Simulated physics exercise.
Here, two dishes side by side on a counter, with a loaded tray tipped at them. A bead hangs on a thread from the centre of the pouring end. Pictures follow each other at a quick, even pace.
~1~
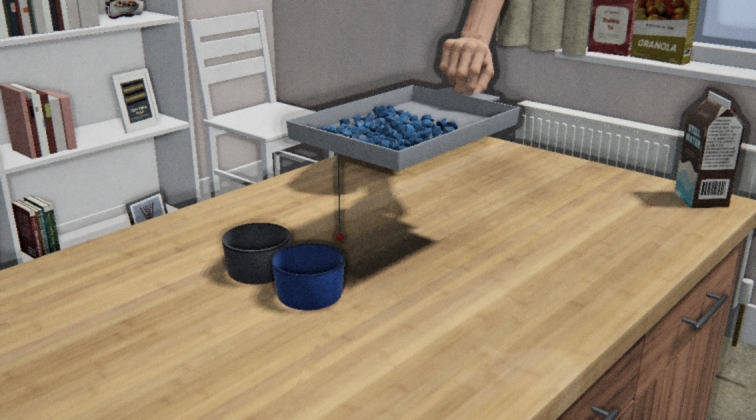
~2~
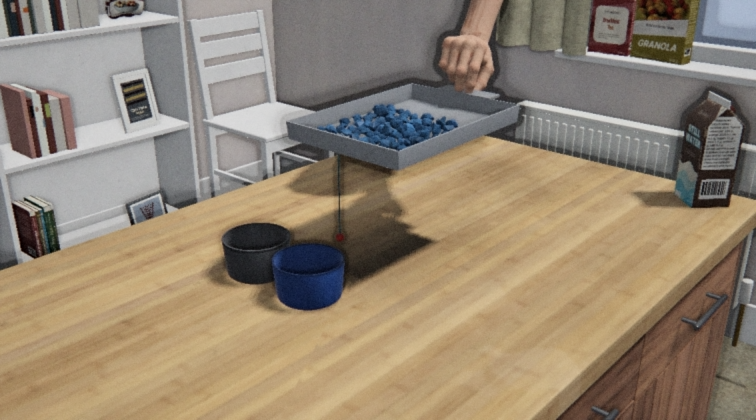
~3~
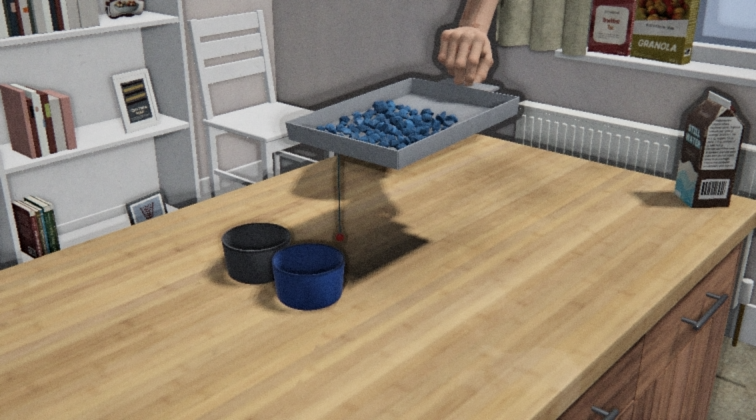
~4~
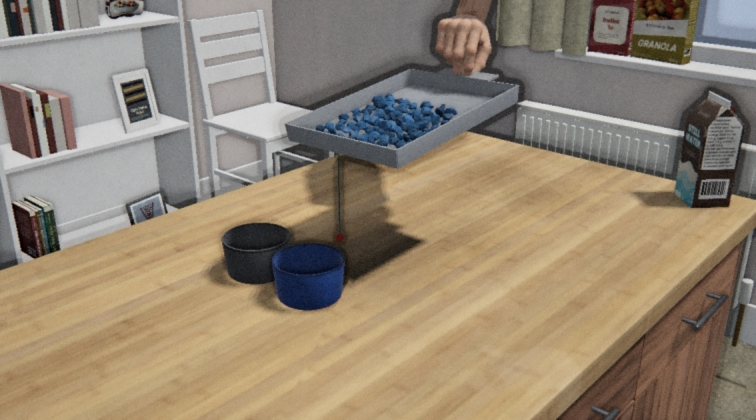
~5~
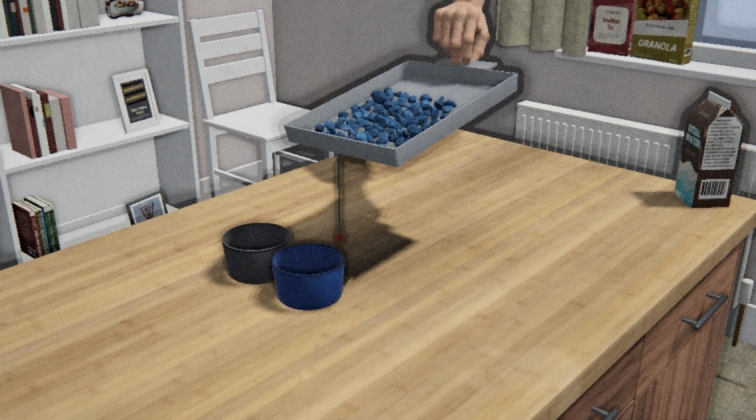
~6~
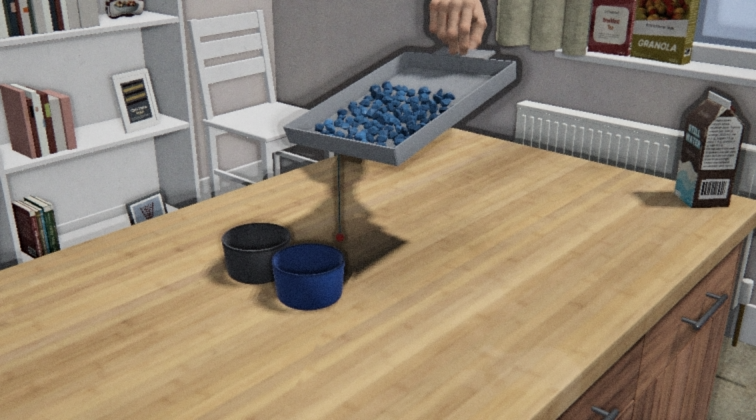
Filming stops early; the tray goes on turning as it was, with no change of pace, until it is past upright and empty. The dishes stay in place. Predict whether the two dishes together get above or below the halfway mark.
Above.
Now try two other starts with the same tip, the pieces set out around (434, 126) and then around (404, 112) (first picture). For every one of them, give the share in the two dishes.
That would be 70 per cent, and then 80 per cent.
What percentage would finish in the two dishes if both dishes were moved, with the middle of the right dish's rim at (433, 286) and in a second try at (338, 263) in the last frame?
I'd expect some 0 percent, and then some 60 percent.
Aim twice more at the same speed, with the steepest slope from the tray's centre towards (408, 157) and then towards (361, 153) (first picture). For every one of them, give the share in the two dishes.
Case one near 0 %; case two near 30 %.
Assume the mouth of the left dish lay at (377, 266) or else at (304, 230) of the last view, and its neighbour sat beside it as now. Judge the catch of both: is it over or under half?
Taking the tries in order: A minor share, followed by a minor share.
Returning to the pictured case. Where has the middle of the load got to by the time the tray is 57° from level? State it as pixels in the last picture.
The load's middle is around (349, 102).
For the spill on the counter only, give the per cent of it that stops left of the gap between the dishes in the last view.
Estimate: About 50 percent.
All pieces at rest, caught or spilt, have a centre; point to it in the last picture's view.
The centre comes to rest near (290, 284).
Soon, tray tipped steeply; all on the tray.
A while on, tray tipped right over; about two thirds on the tray; a small part in the right dish; a stray few outside both; about a quarter in the air.
Towards the end, tray tipped past a quarter turn; about a third in the right dish; about a quarter in the left dish; about a third outside both; a stray few in the air.
Finally, tray tipped past a quarter turn; about a third in the right dish; about a quarter in the left dish; about a third outside both; a stray few in the air.
